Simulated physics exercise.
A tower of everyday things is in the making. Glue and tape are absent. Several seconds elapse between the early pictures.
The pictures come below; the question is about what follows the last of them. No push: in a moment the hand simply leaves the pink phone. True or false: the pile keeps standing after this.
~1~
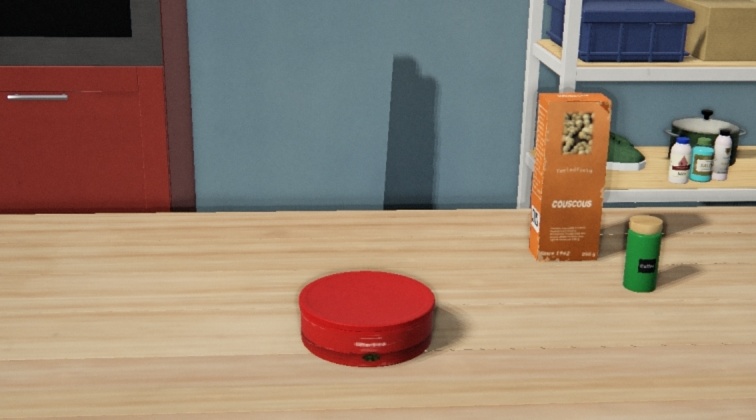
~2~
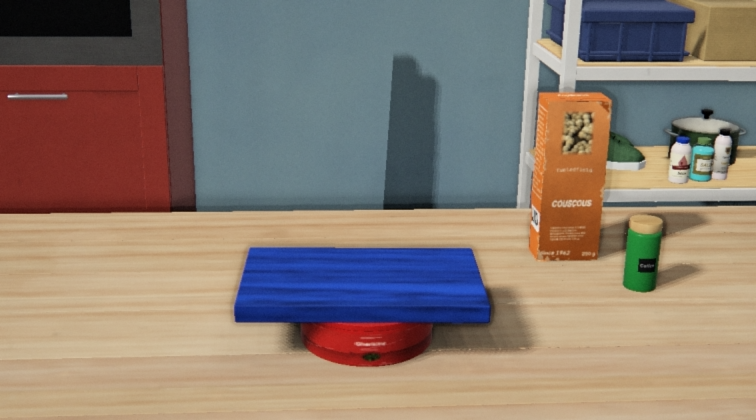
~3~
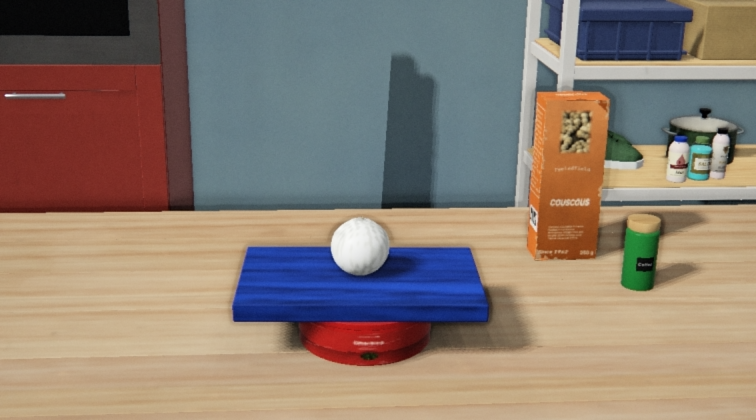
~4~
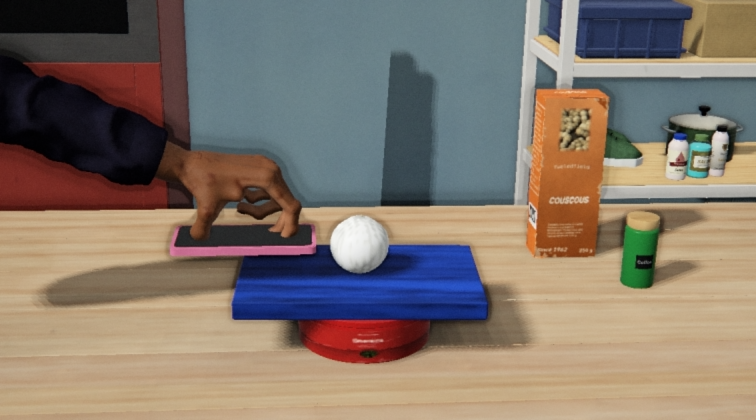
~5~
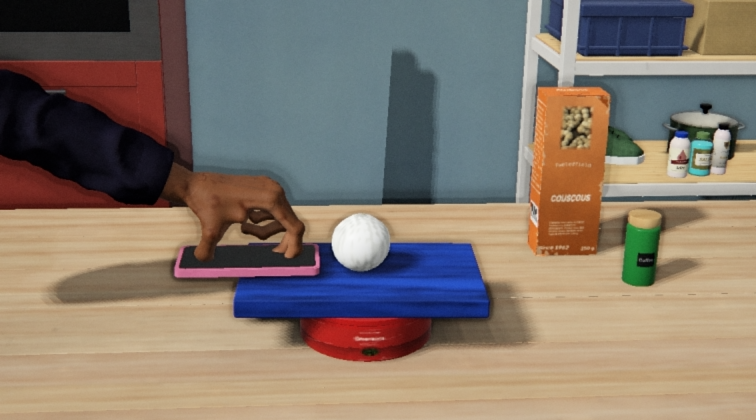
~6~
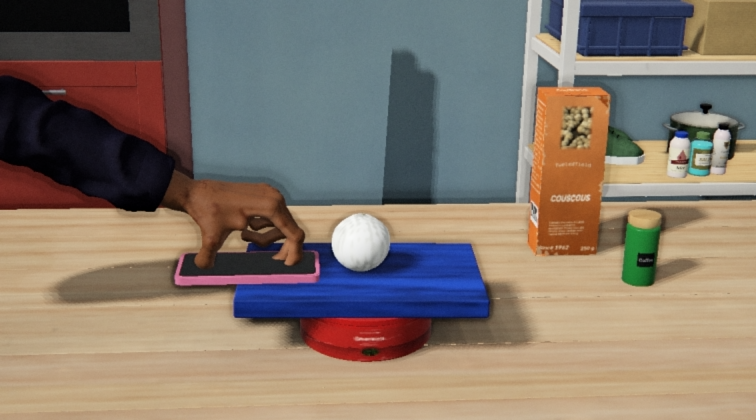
True.
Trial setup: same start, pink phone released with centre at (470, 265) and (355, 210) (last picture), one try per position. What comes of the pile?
Case one: The pile stands firm; case two: It topples.
Then, 0.90 s past the last view, nothing moves.
Then, 2.00 s past the last view, pink phone resting near (249, 268).
Finally, all 6 still in place. Final places as the last picture's camera would see them, pink phone near (249, 268). The pile keeps its balance.
